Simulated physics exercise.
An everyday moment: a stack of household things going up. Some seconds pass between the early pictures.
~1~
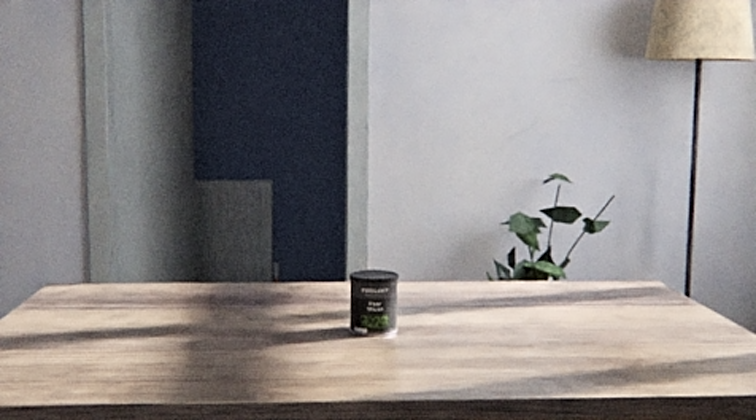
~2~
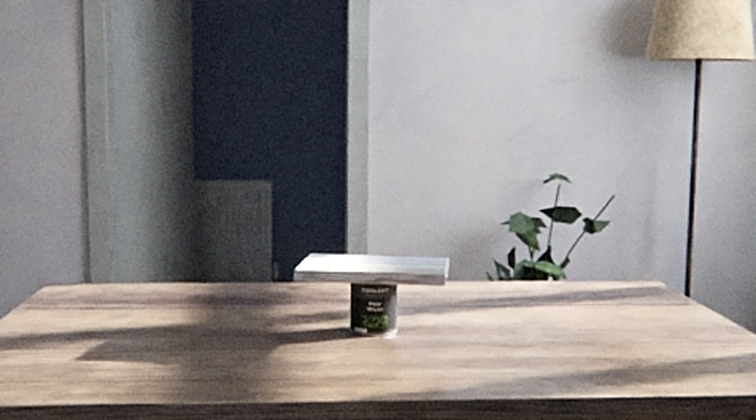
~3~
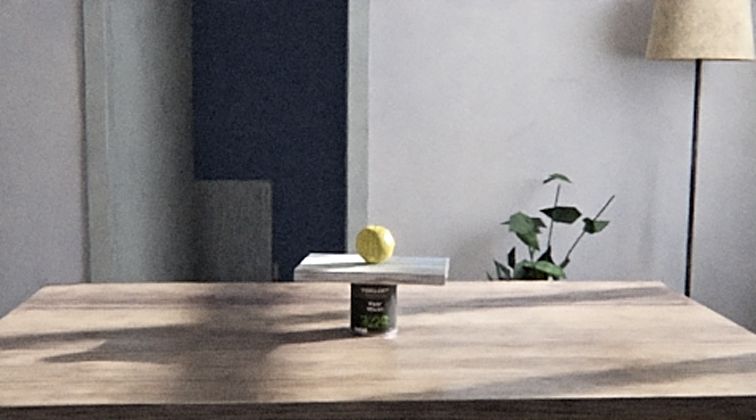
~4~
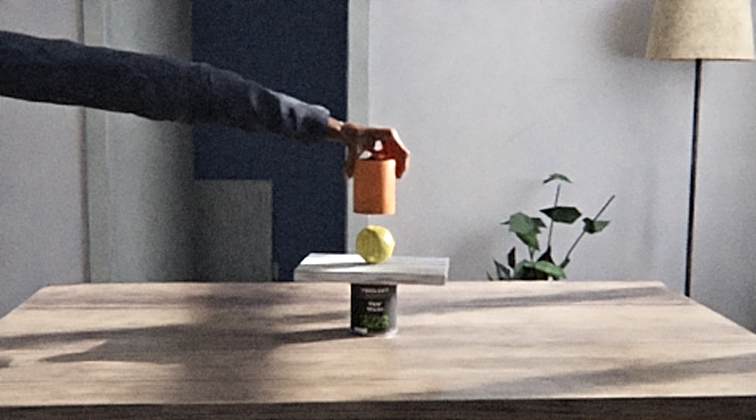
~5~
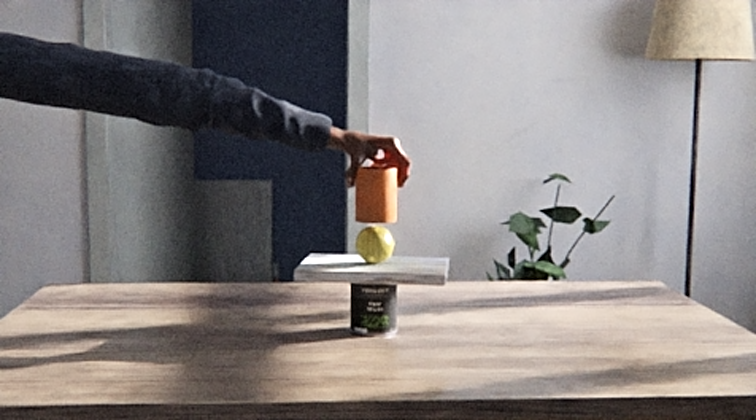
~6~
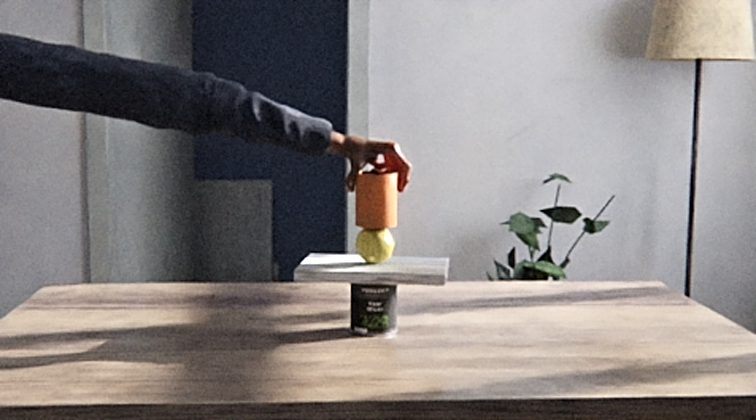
On a wooden table, a dark pot gains a pale board and a yellow fruit, then a hand lowers an orange cup onto it.
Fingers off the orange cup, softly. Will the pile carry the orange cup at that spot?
Here the pile loses its balance.
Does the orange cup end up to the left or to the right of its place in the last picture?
To the right.
Then, 0.70 s after the last picture, orange cup now fallen.
Then, 0.90 s after the last picture, things are still on the move.
At rest, fallen, orange cup; the other 3 in place. Seen from the same camera at the end, orange cup near (579, 305). The pile comes apart.
